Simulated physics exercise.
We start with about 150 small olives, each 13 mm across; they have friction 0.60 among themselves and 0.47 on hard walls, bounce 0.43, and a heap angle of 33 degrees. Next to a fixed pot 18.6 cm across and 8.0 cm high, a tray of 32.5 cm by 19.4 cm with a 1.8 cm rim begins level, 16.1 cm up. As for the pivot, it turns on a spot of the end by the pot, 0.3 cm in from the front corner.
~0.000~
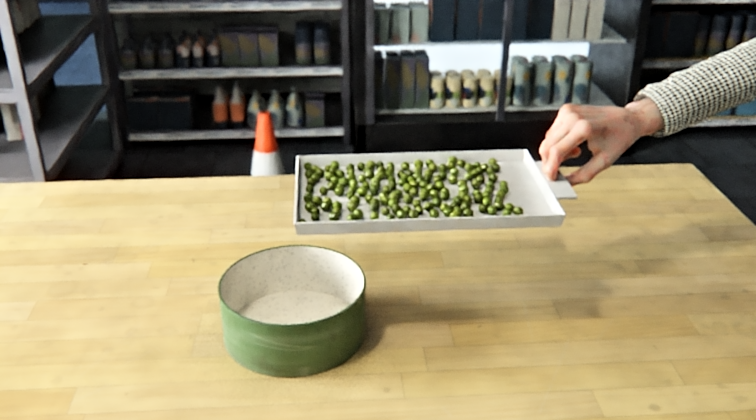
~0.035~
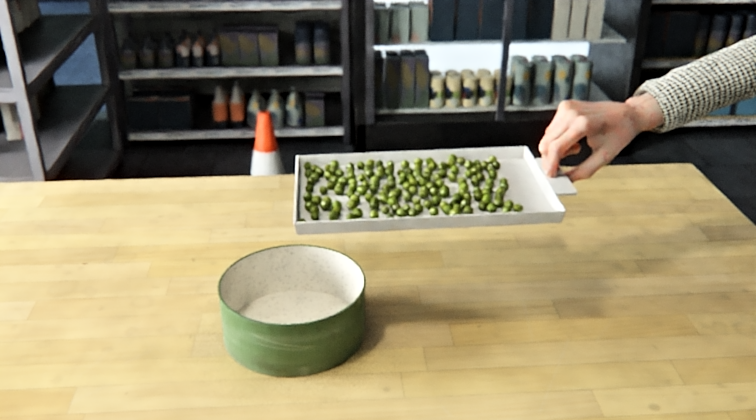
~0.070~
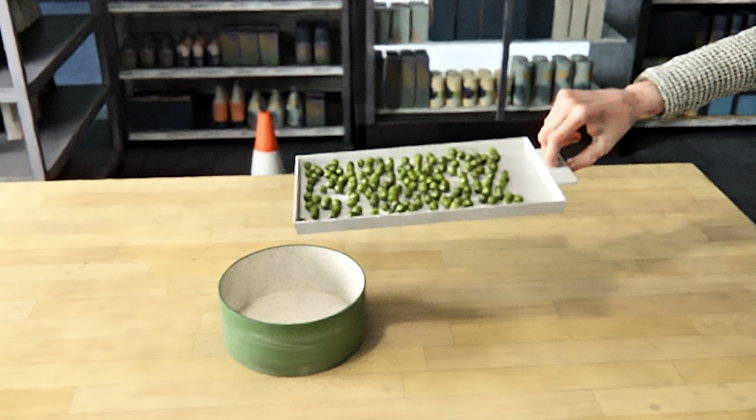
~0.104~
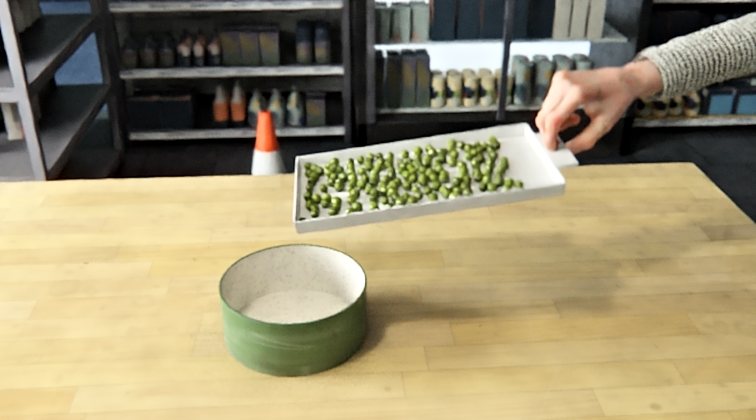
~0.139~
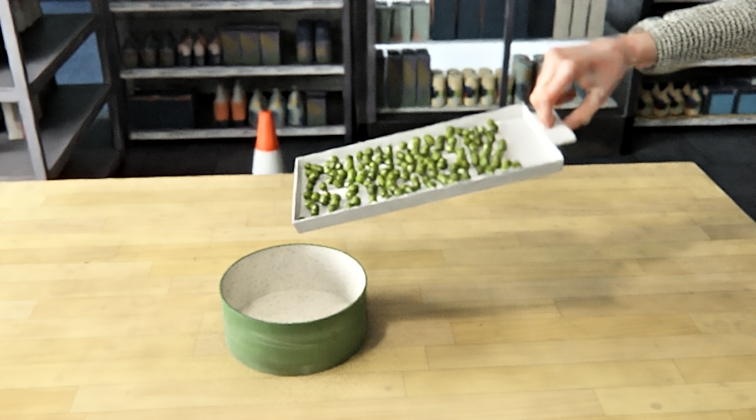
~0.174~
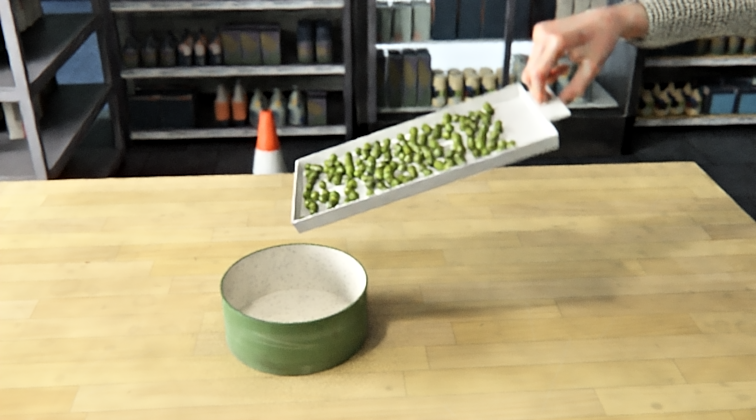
A white tray of small green olives, held by a hand at its right end, starts level above a wooden table, then its right end rises steadily, slanting the tray down to the left near a green pot.
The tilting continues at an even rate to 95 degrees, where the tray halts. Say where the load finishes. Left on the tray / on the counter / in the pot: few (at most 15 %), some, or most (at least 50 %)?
Left on the tray: Few; counter: Most; pot: Some.
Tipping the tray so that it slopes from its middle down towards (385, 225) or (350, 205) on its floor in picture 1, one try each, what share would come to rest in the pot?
Around 35 % for the first direction, around 50 % for the second.
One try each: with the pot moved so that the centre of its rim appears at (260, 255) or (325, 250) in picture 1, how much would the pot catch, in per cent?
85 and 40 %.
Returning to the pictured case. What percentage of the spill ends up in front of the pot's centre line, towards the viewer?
About 0 per cent.
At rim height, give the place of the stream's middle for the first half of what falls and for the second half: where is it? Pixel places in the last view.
Roughly (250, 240) to begin with, later roughly (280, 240).
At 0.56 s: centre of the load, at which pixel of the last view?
Roughly pixel (299, 171).
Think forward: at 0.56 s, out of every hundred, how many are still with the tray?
It comes to near 100 per cent.
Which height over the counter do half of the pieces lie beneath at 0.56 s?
Roughly 18 cm.
After 0.41 s, tilt 58 degrees; the tray holds 100 %, the pot 0 %.
Then, at 0.56 s, tilt 83 degrees; the tray holds 100 %, the pot 0 %.
After 0.84 s, tilt 95 degrees; the tray holds 15 %, the pot 20 %.
In the end, at 1.6 s, tray 0 %, counter 70 %, pot 30 %.
